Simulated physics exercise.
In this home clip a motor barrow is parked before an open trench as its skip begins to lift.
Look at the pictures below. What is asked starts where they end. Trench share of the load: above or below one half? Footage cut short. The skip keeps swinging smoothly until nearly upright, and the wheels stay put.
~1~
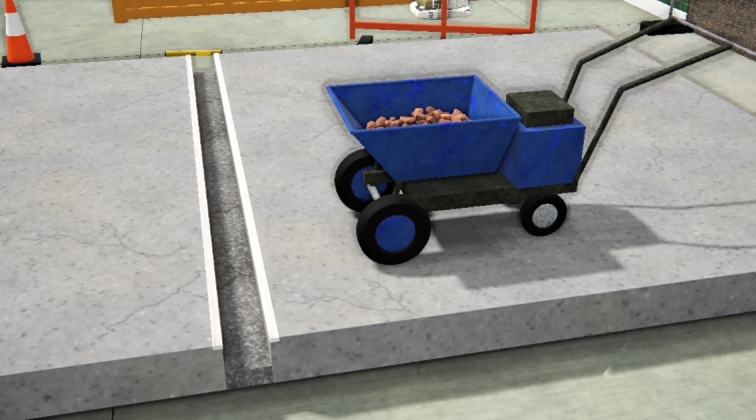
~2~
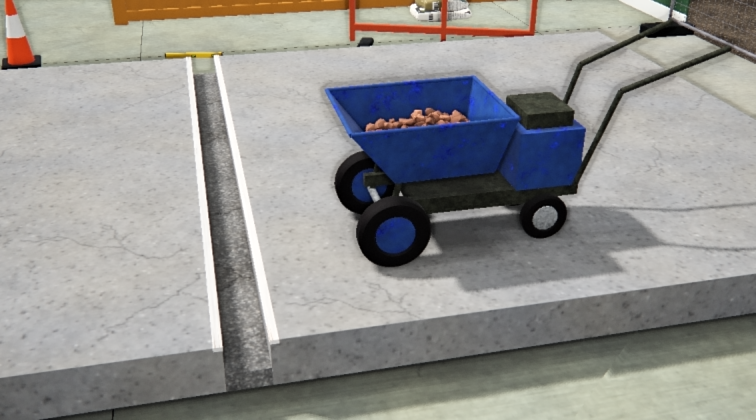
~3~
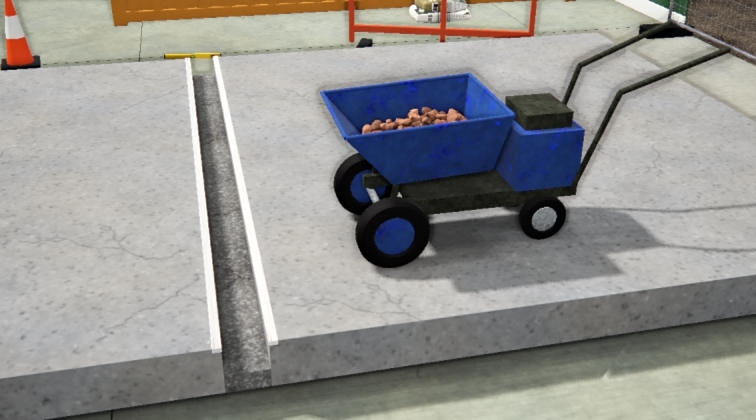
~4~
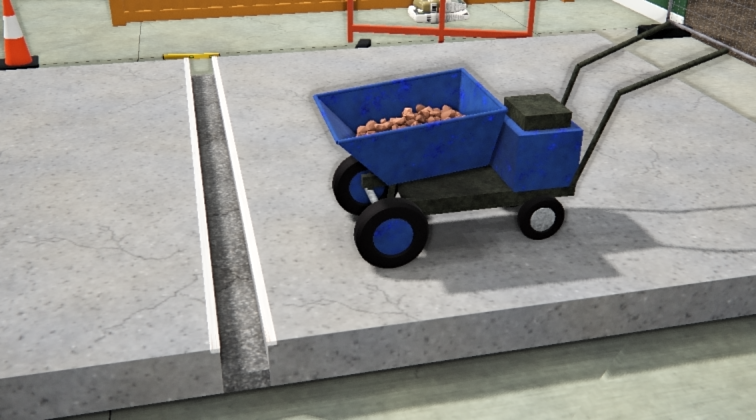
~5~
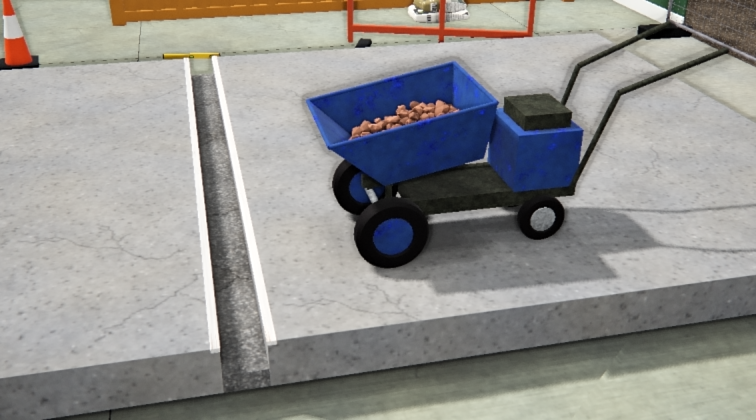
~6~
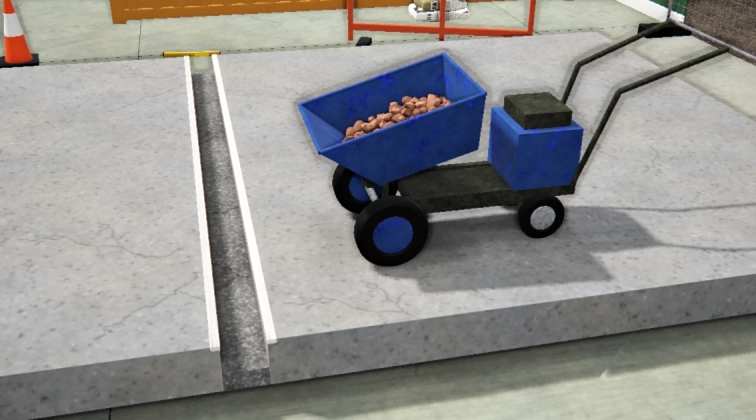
Most of the load will go into the trench.
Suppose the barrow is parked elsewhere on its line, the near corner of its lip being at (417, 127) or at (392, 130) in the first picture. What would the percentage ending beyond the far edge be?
The first stop gives 0 per cent; the second gives 0 per cent.
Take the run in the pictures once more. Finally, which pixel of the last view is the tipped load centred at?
Near pixel (237, 260).
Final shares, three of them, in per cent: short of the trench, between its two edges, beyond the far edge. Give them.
Short: 15; between: 80; beyond: 0 per cent.
Soon, skip tipped steeply; all in the skip.
A while on, skip tipped steeply; nearly all in the skip; a stray few short of the trench.
Towards the end, skip tipped right over; a small part in the skip; a small part short of the trench; most in or heaped over the trench; a stray few beyond it.
Finally, skip tipped right over; a stray few in the skip; about a quarter short of the trench; most in or heaped over the trench; a stray few beyond it.
